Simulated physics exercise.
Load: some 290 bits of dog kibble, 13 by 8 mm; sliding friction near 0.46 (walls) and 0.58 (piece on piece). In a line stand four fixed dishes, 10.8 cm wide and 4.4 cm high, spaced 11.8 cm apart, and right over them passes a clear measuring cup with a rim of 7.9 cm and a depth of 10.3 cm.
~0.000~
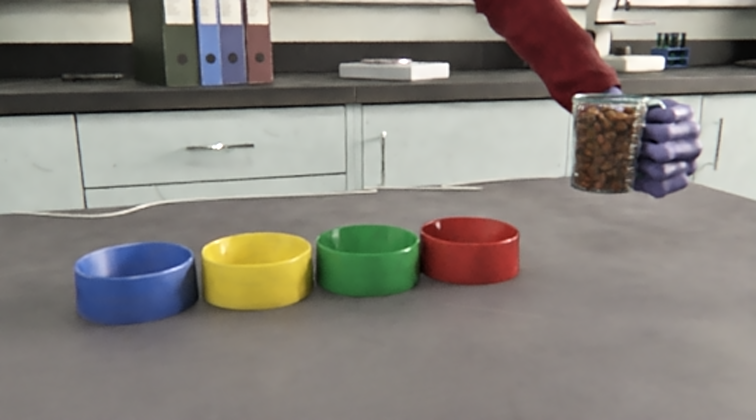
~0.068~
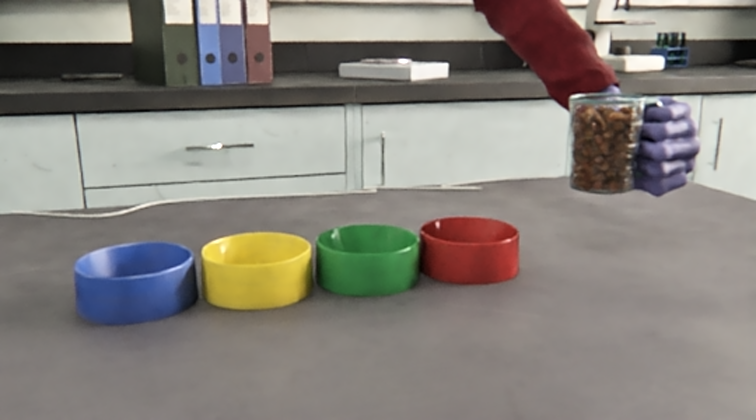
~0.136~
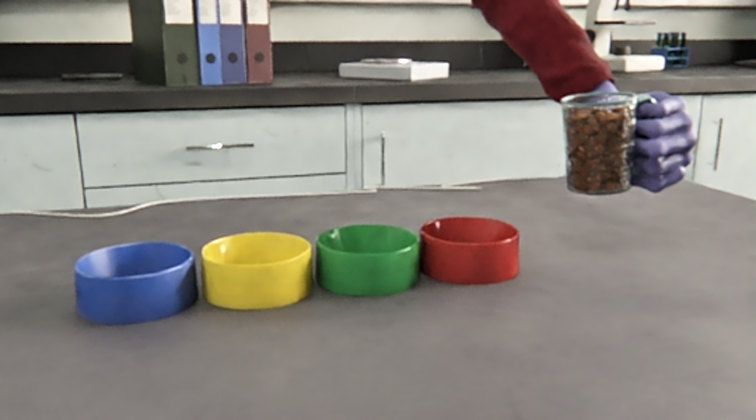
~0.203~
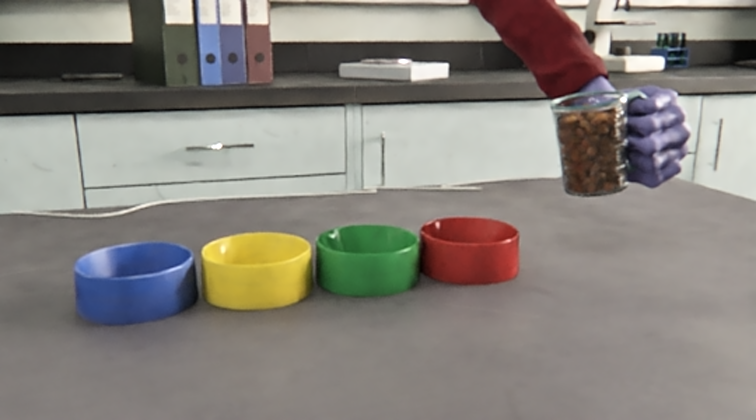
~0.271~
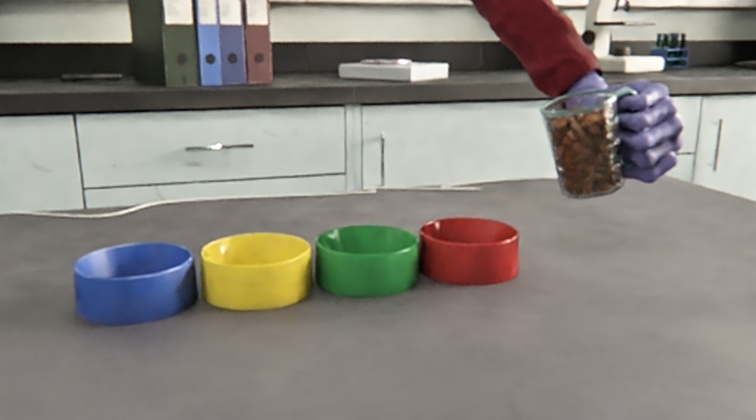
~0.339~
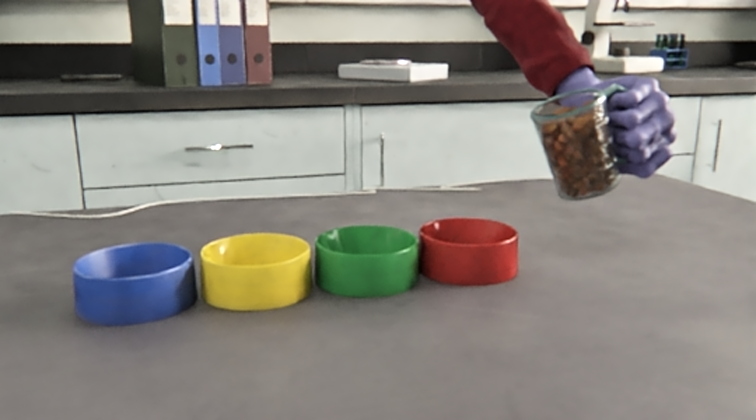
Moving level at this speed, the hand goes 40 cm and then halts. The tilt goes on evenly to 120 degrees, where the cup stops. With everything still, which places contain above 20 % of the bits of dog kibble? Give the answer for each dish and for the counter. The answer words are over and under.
Red dish: Under. Blue dish: Under. Green dish: Over. Yellow dish: Under. Counter: Under.
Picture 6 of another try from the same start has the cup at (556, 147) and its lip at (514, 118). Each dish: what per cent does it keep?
Kept per dish: Red = 0, blue = 20, green = 0, yellow = 50.
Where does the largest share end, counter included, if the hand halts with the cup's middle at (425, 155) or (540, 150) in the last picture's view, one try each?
Largest portions, in order: Green and red.
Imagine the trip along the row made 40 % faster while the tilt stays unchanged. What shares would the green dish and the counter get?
Green: 30; counter: 10.
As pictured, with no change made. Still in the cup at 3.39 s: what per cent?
My guess is near 0 per cent.
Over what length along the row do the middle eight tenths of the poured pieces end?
About 7 cm.
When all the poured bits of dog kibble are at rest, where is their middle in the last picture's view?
Approximately (359, 256) in the last view.
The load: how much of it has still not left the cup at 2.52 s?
About 0 per cent.
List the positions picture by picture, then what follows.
The first frame shows cup at (606, 143), tilt 0 degrees, lip at (580, 99), moved 0.0 cm; middle of the pieces at (612, 146); red dish at (469, 230); green dish at (368, 239); yellow dish at (257, 249); blue dish at (135, 260).
The second frame shows cup at (604, 143), tilt 1 degrees, lip at (576, 100), moved 0.2 cm; middle of the pieces at (610, 146).
The third frame shows cup at (599, 144), tilt 6 degrees, lip at (568, 103), moved 1.0 cm; middle of the pieces at (605, 146).
The fourth frame shows cup at (592, 144), tilt 11 degrees, lip at (557, 108), moved 1.8 cm; middle of the pieces at (599, 146).
The fifth frame shows cup at (585, 145), tilt 16 degrees, lip at (547, 113), moved 2.7 cm; middle of the pieces at (592, 146).
The sixth frame shows cup at (578, 146), tilt 21 degrees, lip at (536, 118), moved 3.6 cm; middle of the pieces at (585, 146); red dish at (468, 231); green dish at (367, 240); yellow dish at (256, 250); blue dish at (134, 260). Its pace works out near 75 degrees a second; the hand travels 13 cm a second.
After 1.65 s, tilt 119 degrees; cup holds 55 %, green 40 %.
After 2.52 s, tilt 120 degrees; cup holds 0 %, green 95 %.
Then, at 3.39 s, tilt 120 degrees; cup holds 0 %, green 95 %.
By 3.7 s all is still; red 0 %, blue 0 %, green 95 %, yellow 0 %, counter 5 %.
